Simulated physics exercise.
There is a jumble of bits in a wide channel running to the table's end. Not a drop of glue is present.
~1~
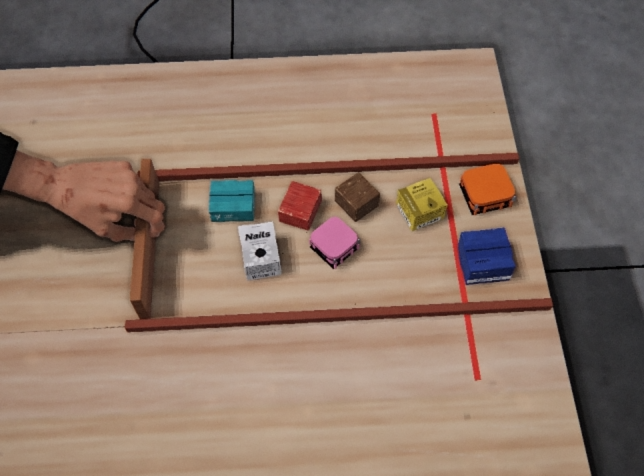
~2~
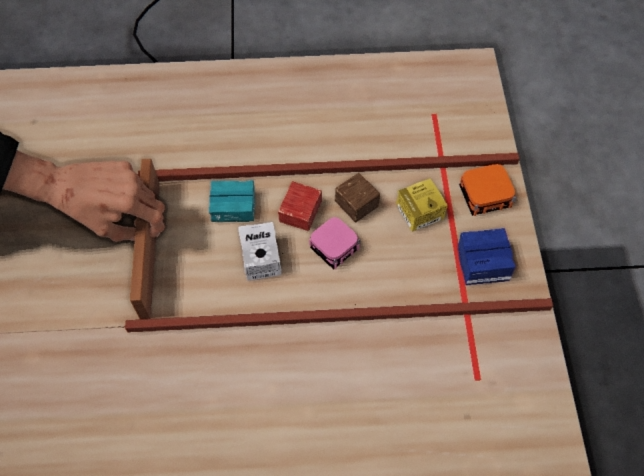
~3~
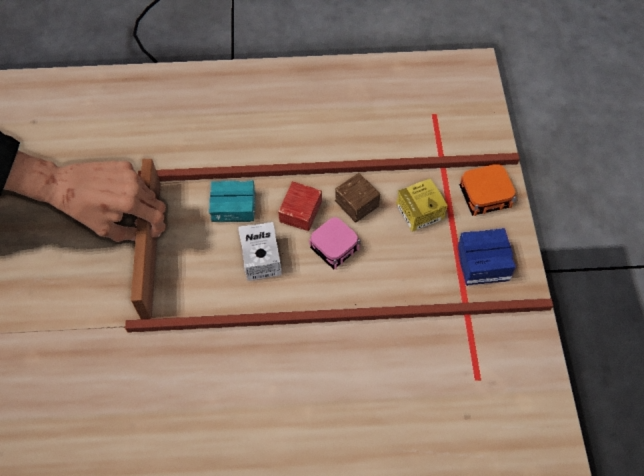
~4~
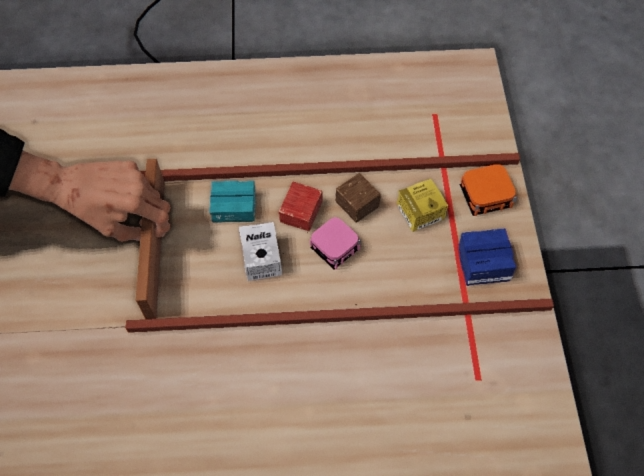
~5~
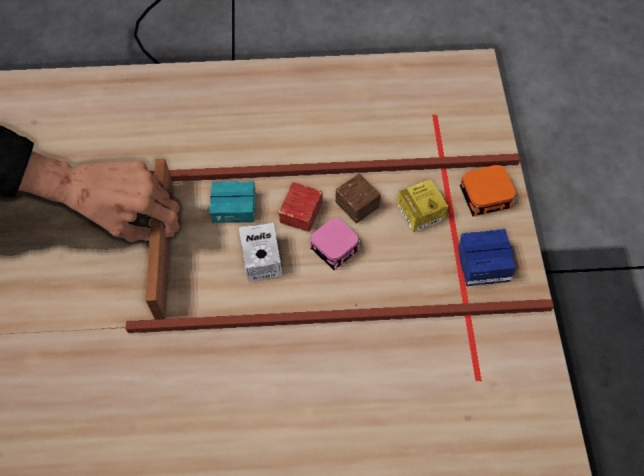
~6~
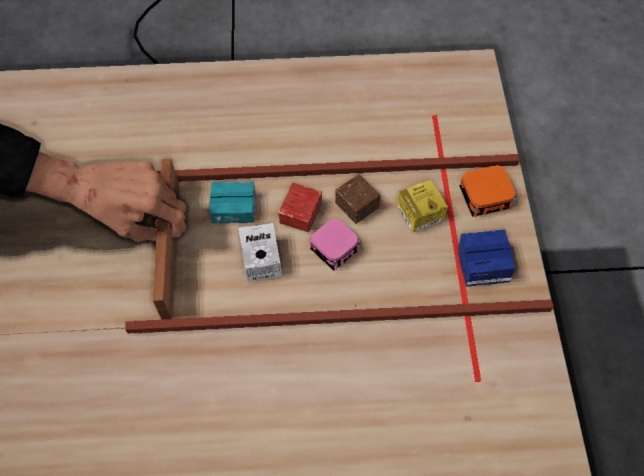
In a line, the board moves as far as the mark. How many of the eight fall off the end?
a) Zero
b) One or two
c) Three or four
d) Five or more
(c) Three or four.
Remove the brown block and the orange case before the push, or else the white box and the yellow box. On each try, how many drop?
Try one: 2; try two: 2.
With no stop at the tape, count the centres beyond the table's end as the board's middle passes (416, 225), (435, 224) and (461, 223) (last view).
Taking the places in turn, the counts are 2, 2 and 4.
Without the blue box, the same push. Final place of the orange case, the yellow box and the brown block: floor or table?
Well, the orange case winds up down, the yellow box winds up down, and the brown block winds up down.
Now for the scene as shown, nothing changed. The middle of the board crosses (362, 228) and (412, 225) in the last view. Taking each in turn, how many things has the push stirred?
So 7, and at the other place 8.
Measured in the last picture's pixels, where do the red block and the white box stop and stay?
Result: One about (508, 195), other about (476, 243).
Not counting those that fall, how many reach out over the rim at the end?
That adds up to 0.
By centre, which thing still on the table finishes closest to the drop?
The red block winds up nearest.
Soon after, none off yet; orange case at rest near (487, 191); blue box at rest near (486, 258); yellow box at rest near (422, 206).
After that, none off yet; orange case moving near (496, 190); blue box at rest near (486, 258); yellow box displaced about its own width near (459, 208).
And then, one off so far; orange case on its way down near (531, 259); blue box displaced a little near (505, 260); yellow box displaced well along near (529, 206).
In the end, the number that fall off is three or four; gone, brown block, yellow box, blue box and orange case.
